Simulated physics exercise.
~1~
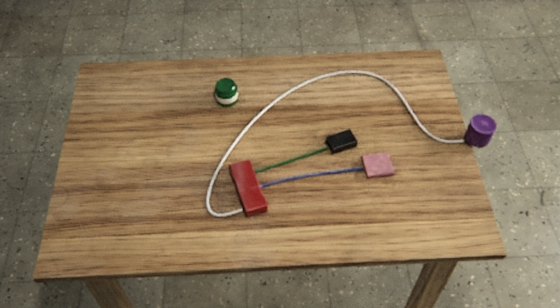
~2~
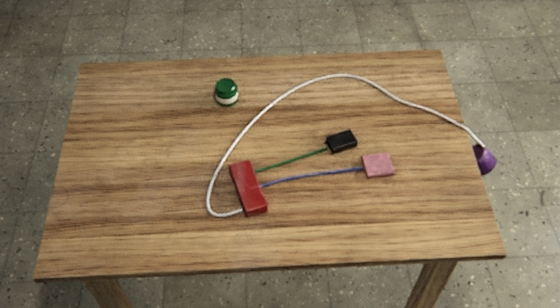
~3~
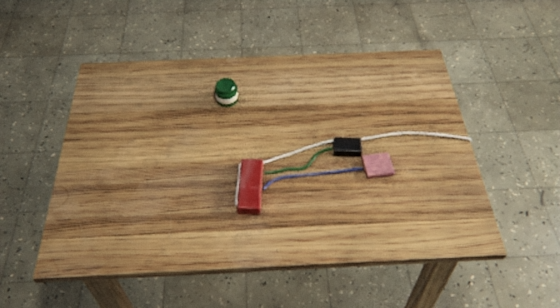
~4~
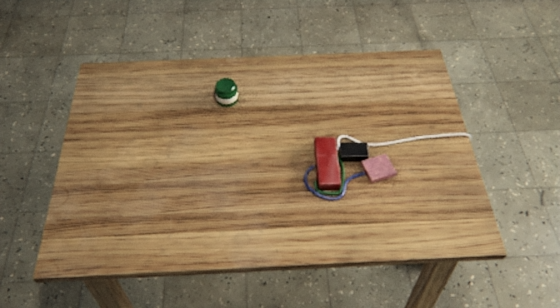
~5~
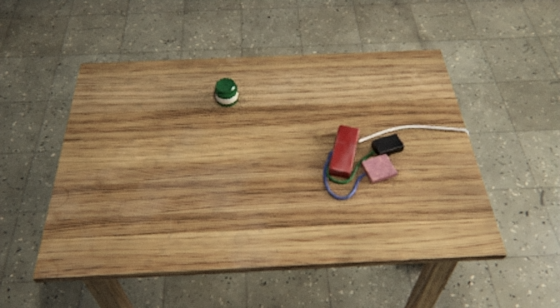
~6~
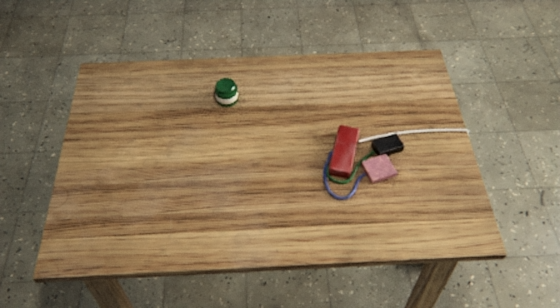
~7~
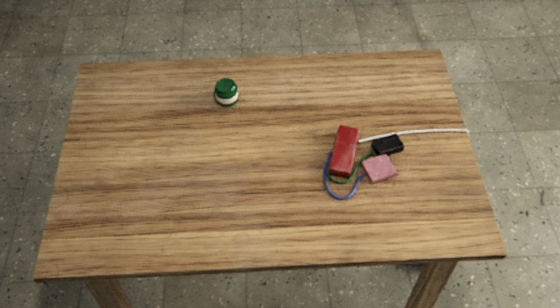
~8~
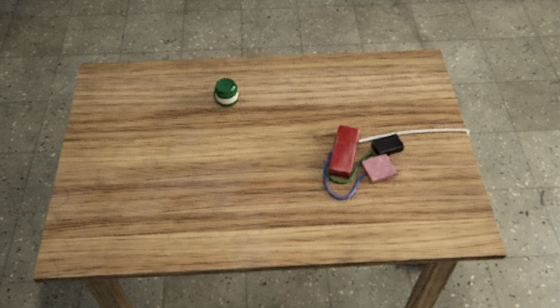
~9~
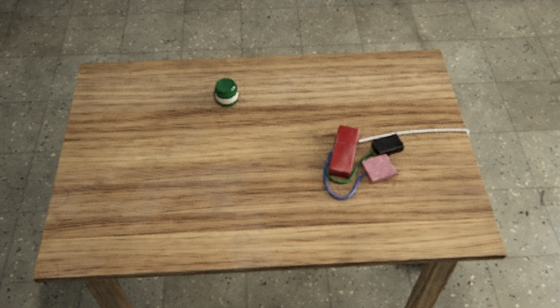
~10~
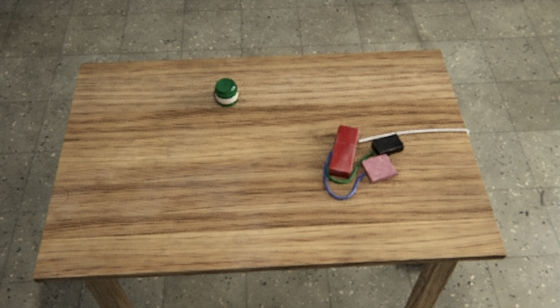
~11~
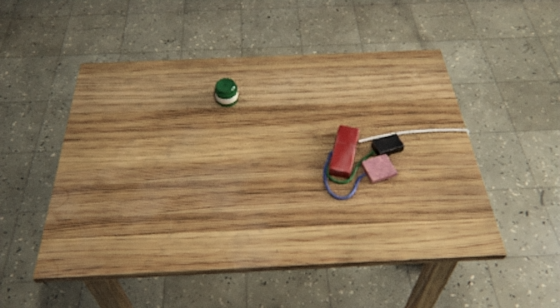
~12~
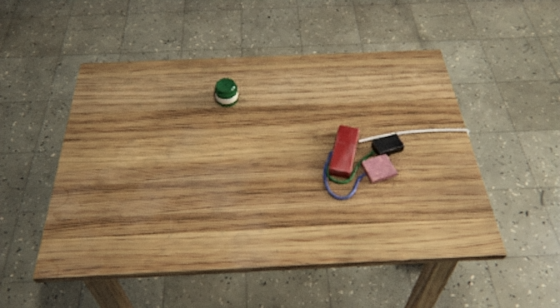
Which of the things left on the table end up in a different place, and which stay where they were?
The red block and the black device are both shifted to the right, while the green jar and the pink block keep their places.
